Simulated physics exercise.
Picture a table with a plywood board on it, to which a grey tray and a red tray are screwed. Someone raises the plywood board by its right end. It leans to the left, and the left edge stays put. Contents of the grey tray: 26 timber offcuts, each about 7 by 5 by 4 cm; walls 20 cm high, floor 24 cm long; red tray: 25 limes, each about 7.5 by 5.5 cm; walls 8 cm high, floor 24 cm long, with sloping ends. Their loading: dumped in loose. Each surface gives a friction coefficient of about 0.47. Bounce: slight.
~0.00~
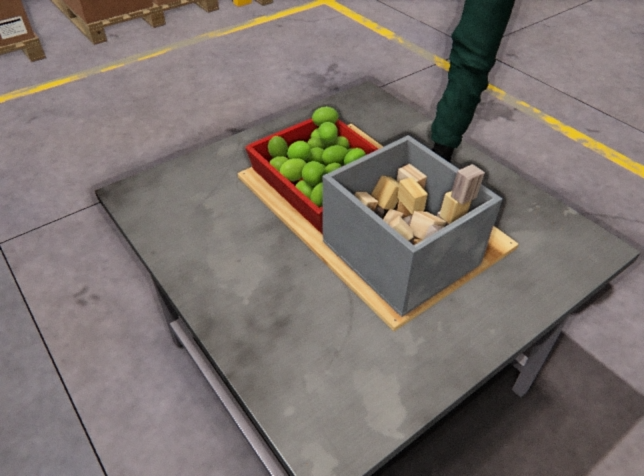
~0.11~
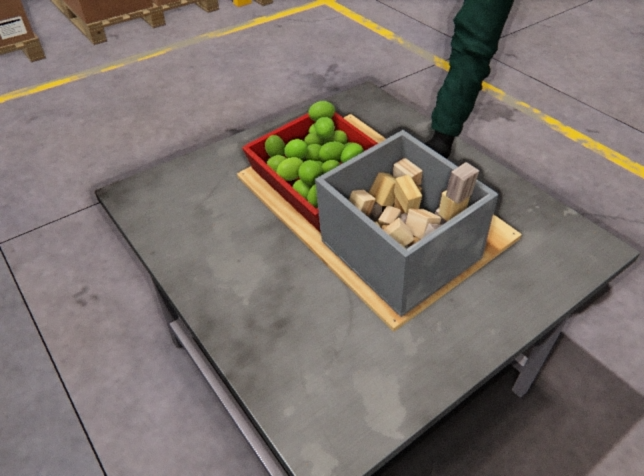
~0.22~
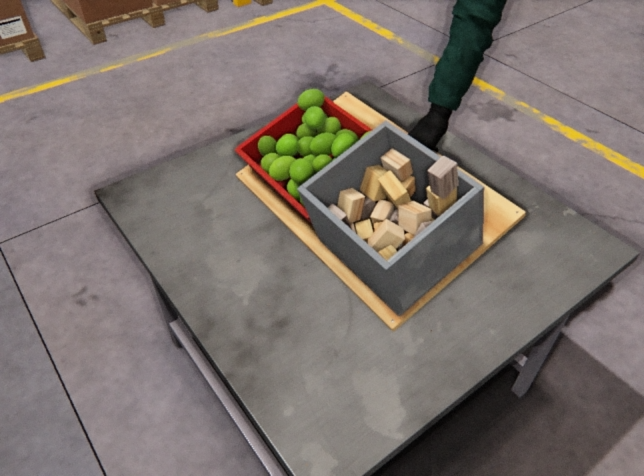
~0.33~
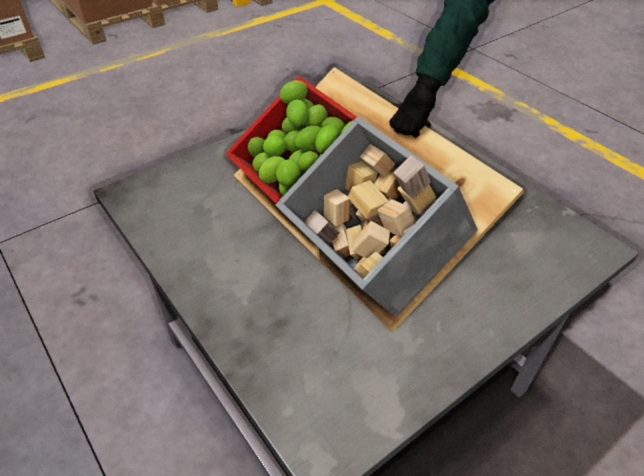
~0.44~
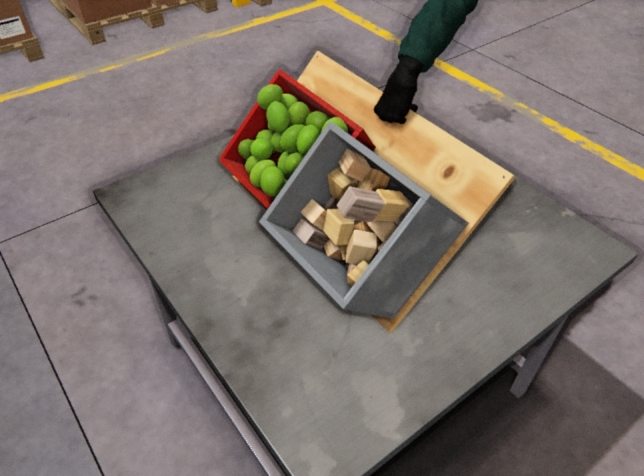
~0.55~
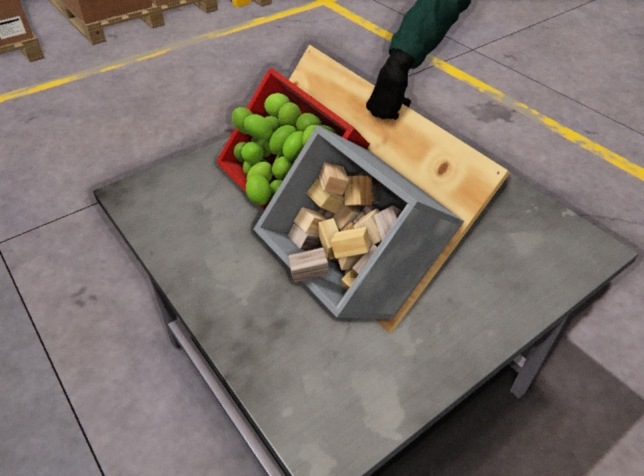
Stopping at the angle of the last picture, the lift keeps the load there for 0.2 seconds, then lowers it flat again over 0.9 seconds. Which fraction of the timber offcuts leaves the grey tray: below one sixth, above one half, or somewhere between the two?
It sheds below one-sixth.
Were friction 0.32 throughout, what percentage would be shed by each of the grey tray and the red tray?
Then grey tray 0, red tray 30 per cent.
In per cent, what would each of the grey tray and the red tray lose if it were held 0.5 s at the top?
Grey tray: 0%, red tray: 20%.
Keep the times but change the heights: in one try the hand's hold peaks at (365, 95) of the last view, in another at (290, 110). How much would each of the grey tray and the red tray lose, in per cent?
The grey tray would lose 10 per cent in the first try and 50 per cent in the second, the red tray 40 and then 100 per cent.
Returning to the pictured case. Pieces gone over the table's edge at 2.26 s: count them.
Estimate - about 2 in total.
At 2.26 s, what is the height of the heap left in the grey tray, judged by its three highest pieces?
Height: About 16 cm.
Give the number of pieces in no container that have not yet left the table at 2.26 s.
The number is some 8.
After 0.82 s, tilt 48°; grey tray 25 in, 1 out and red tray 21 in, 4 out.
After 1.16 s, tilt 28°; grey tray 25 in, 1 out and red tray 17 in, 8 out.
After 1.64 s, tilt 0°; grey tray 25 in, 1 out and red tray 17 in, 8 out.
When it is over (at 2.26 s), grey tray 25 in, 1 out and red tray 17 in, 8 out. Asked share, 1 of 26, 4 per cent.
